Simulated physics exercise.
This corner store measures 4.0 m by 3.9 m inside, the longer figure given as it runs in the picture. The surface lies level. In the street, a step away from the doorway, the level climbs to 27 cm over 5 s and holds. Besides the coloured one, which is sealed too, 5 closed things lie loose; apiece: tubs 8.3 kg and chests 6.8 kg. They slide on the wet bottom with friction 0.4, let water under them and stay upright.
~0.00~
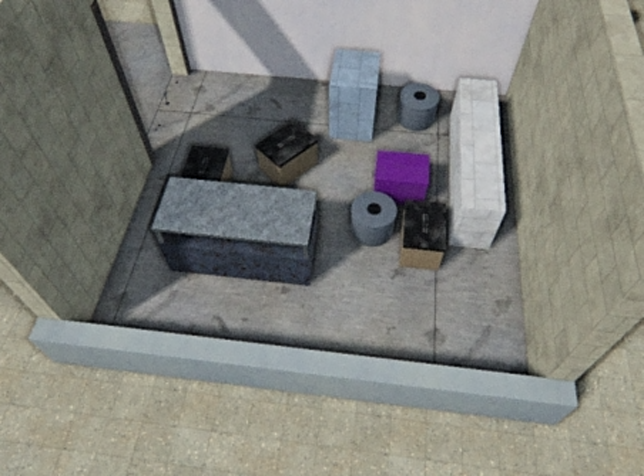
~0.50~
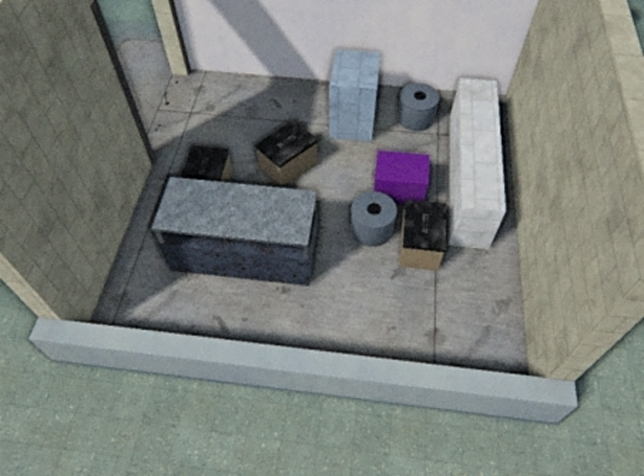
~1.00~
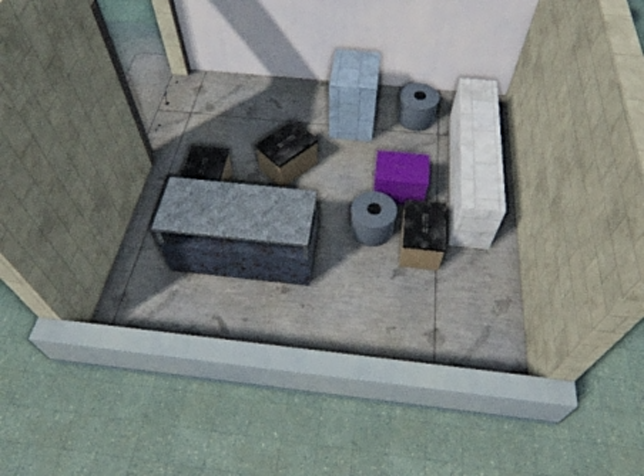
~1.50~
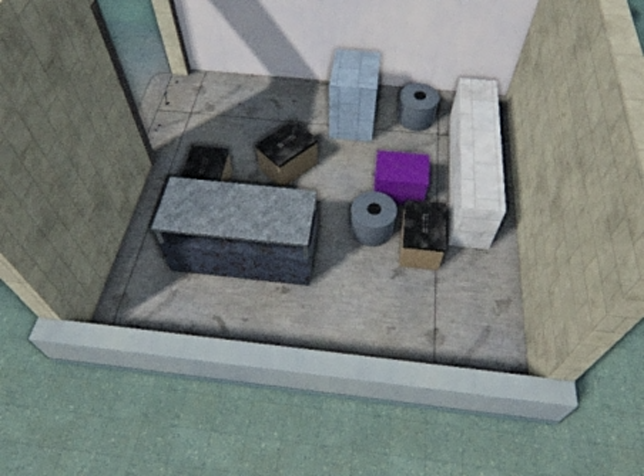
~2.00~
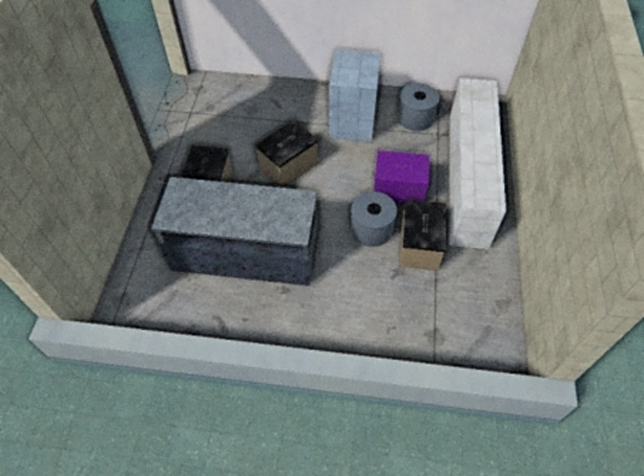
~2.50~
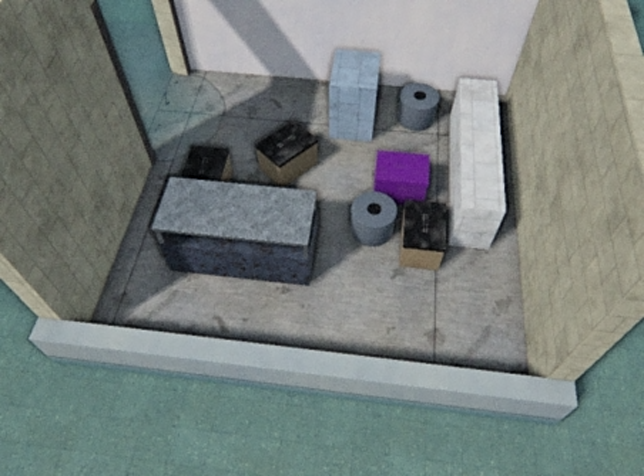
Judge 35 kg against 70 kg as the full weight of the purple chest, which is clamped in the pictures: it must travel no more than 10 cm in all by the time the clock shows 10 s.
For it, only the higher weight holds it.
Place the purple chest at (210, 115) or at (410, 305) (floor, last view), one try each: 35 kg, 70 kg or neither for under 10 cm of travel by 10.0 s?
In turn: Only the larger holds; only the larger holds.
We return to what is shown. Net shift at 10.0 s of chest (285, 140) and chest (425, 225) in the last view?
In that order: 200 cm, 60 cm.
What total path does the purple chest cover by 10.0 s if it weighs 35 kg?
Some 20 cm in all.
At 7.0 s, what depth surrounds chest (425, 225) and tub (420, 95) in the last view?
Roughly 5 and 7 cm.
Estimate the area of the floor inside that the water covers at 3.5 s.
Roughly 2.5 m2.
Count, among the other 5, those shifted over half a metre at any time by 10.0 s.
That makes 4.
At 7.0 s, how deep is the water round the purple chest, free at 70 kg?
Roughly 8 cm.
After 3.5 s the purple chest would be 0 cm from its start with 35 kg and 0 cm from its start with 70 kg; 0 cm of water round it then.
After 4.5 s the purple chest would be 0 cm from its start with 35 kg and 0 cm from its start with 70 kg; 1 cm of water round it then.
After 7.0 s the purple chest would be 1 cm from its start with 35 kg and 0 cm from its start with 70 kg; 8 cm of water round it then.
After 10.0 s the purple chest would be 19 cm from its start with 35 kg and 0 cm from its start with 70 kg; 13 cm of water round it then.
